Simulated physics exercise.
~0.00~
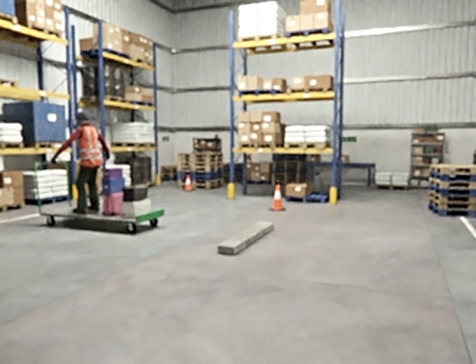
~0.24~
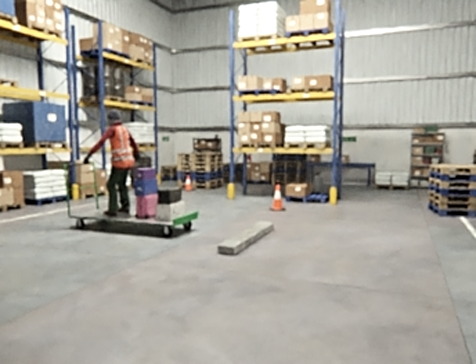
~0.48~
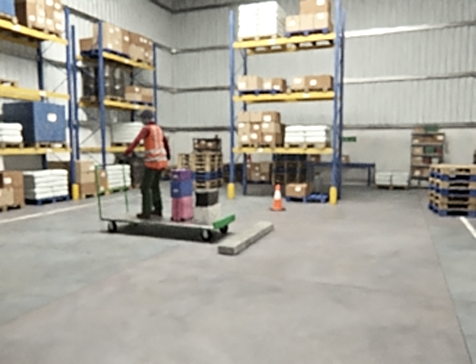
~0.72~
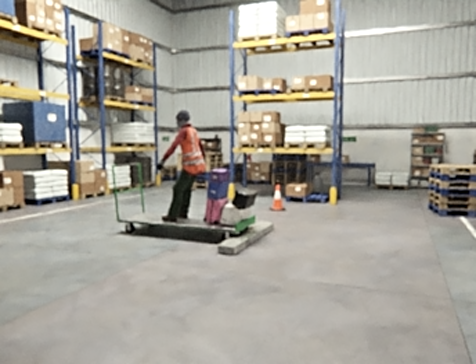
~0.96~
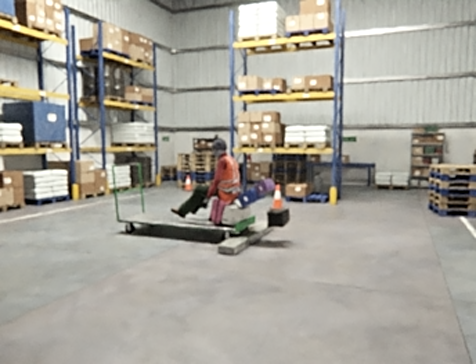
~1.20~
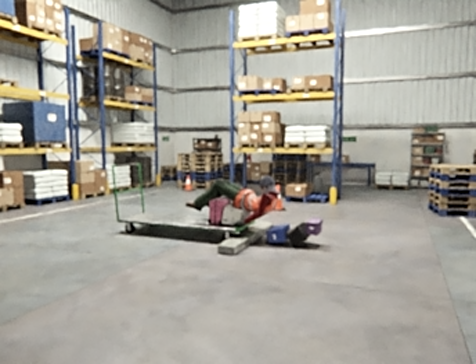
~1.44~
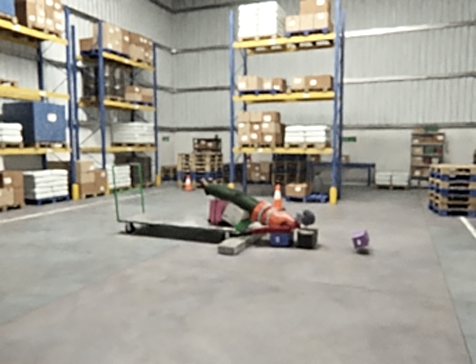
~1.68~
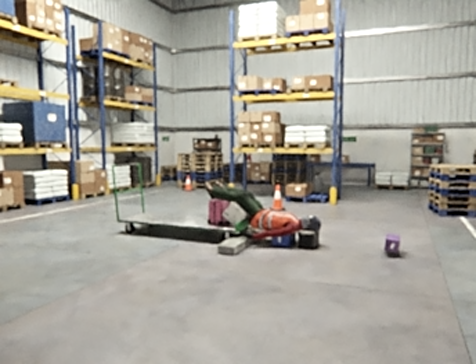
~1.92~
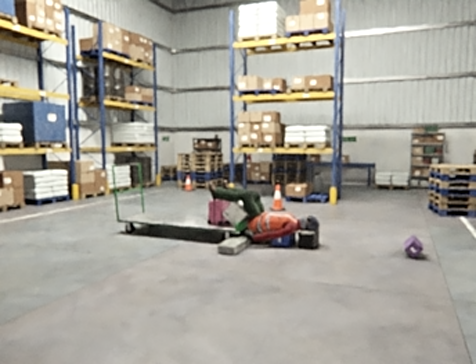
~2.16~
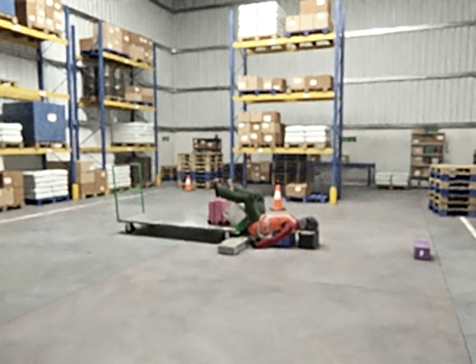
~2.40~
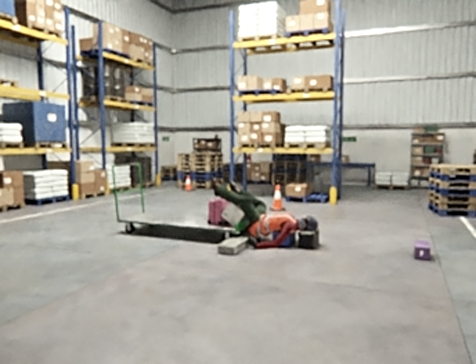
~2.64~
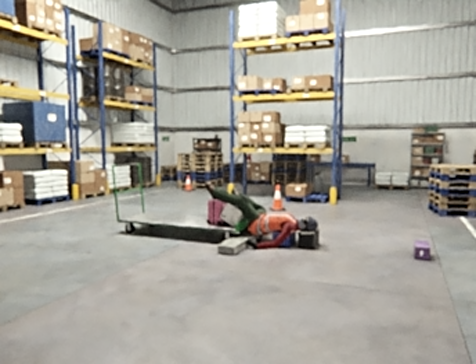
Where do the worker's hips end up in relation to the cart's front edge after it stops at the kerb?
They end up beyond the front edge of the cart, with the worker lying on the floor past it and the legs raised back toward the deck.
